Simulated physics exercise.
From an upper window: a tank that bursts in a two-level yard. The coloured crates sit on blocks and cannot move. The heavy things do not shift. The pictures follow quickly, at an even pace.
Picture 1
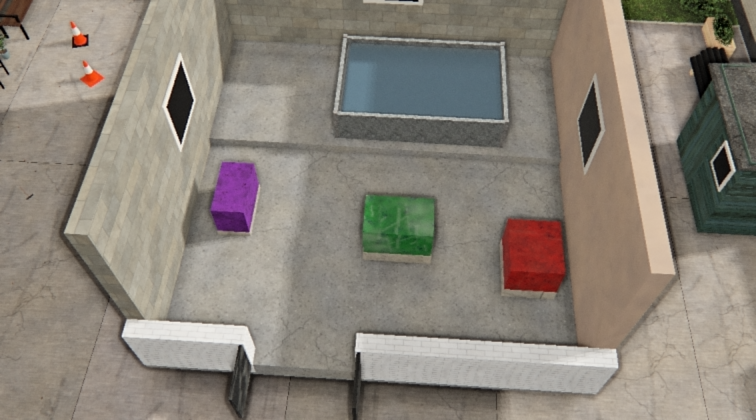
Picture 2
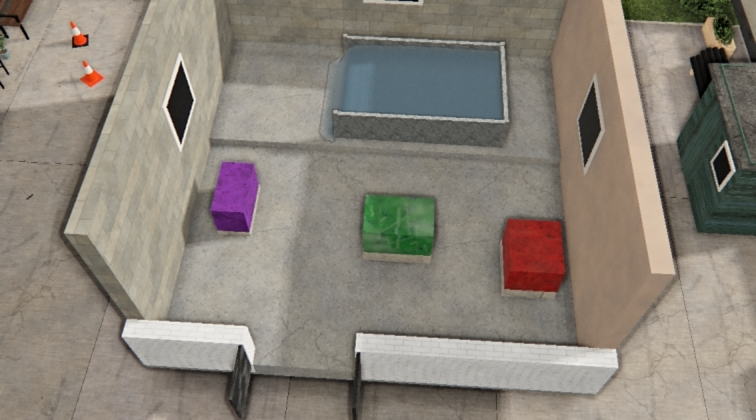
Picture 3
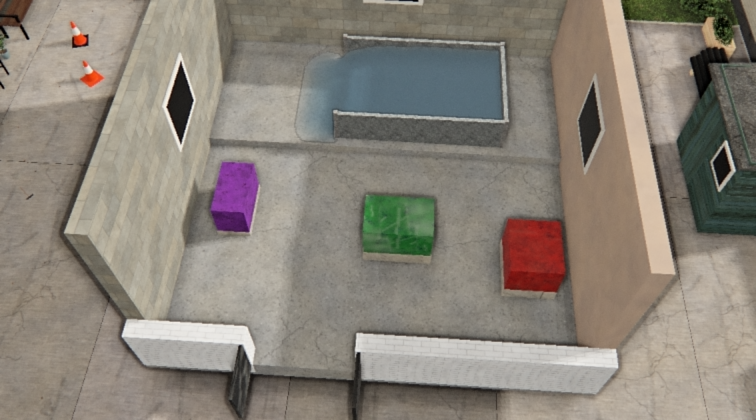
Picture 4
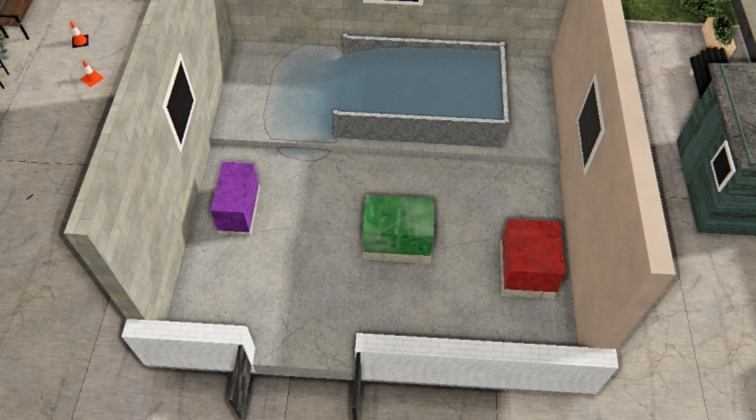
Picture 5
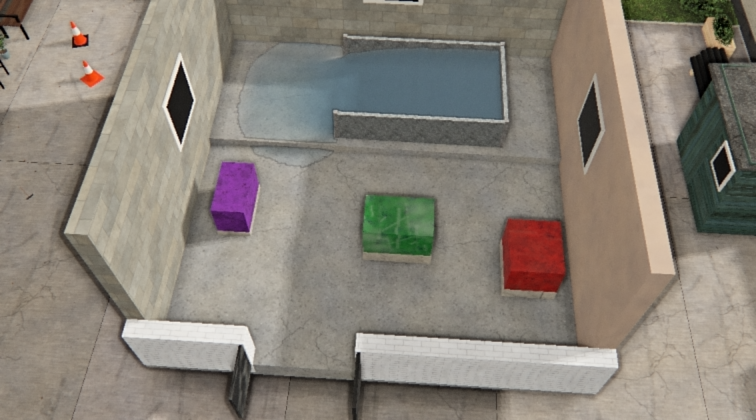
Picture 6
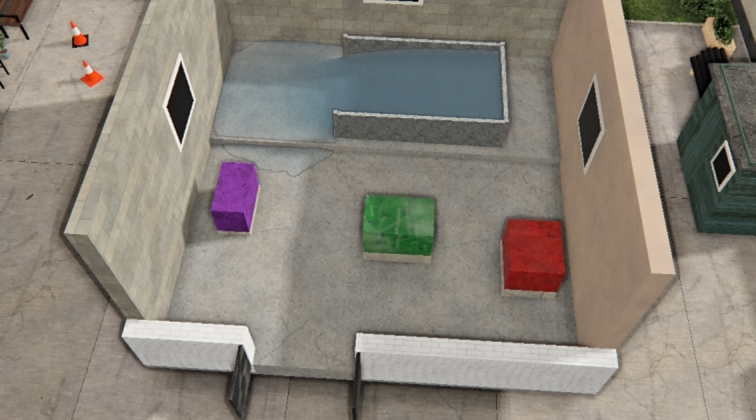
A two-level concrete yard, walled on its sides and open to the sky, is seen from a high window looking down. A stone-edged water tank stands at the back right, with a purple block at left, a green one near the middle and a red one at right on the lower level. The tank's left side gives way and water spreads leftward across the upper level, then slips over the step's edge toward the purple block, while the blocks and view stay still.
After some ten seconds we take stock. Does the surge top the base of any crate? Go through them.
One by one: The green crate stays dry; the purple crate gets wet; the red crate stays dry.
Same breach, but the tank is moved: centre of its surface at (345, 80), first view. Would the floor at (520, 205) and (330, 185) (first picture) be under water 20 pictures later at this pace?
One after the other: Clear, wet.
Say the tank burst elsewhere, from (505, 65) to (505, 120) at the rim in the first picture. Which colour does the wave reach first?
The crate marked red.
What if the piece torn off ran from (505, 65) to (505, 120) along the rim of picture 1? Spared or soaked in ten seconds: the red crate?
In short: The red crate is topped.
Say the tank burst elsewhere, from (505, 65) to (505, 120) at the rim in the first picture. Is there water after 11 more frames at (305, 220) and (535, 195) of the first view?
In turn: No water, flooded.
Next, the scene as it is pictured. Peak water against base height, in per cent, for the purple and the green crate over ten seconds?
About 340 and 60 per cent.
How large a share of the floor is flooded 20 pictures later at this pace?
Some 45 per cent.
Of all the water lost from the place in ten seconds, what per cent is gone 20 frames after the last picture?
Near 0 in a hundred.
A moment on, water covers 25 % of the floor; the green crate not reached, the purple crate water round its plinth, the red crate not reached.
Next, water covers 30 % of the floor; the green crate not reached, the purple crate water round its plinth, the red crate not reached.
Then, water covers 45 % of the floor; the green crate not reached, the purple crate water round its plinth, the red crate not reached.
Later, water covers 90 % of the floor; the green crate water round its plinth, the purple crate water round its plinth, the red crate water round its plinth.
In the end, water covers 100 % of the floor; the green crate stayed above the water, the purple crate was topped, the red crate stayed above the water.
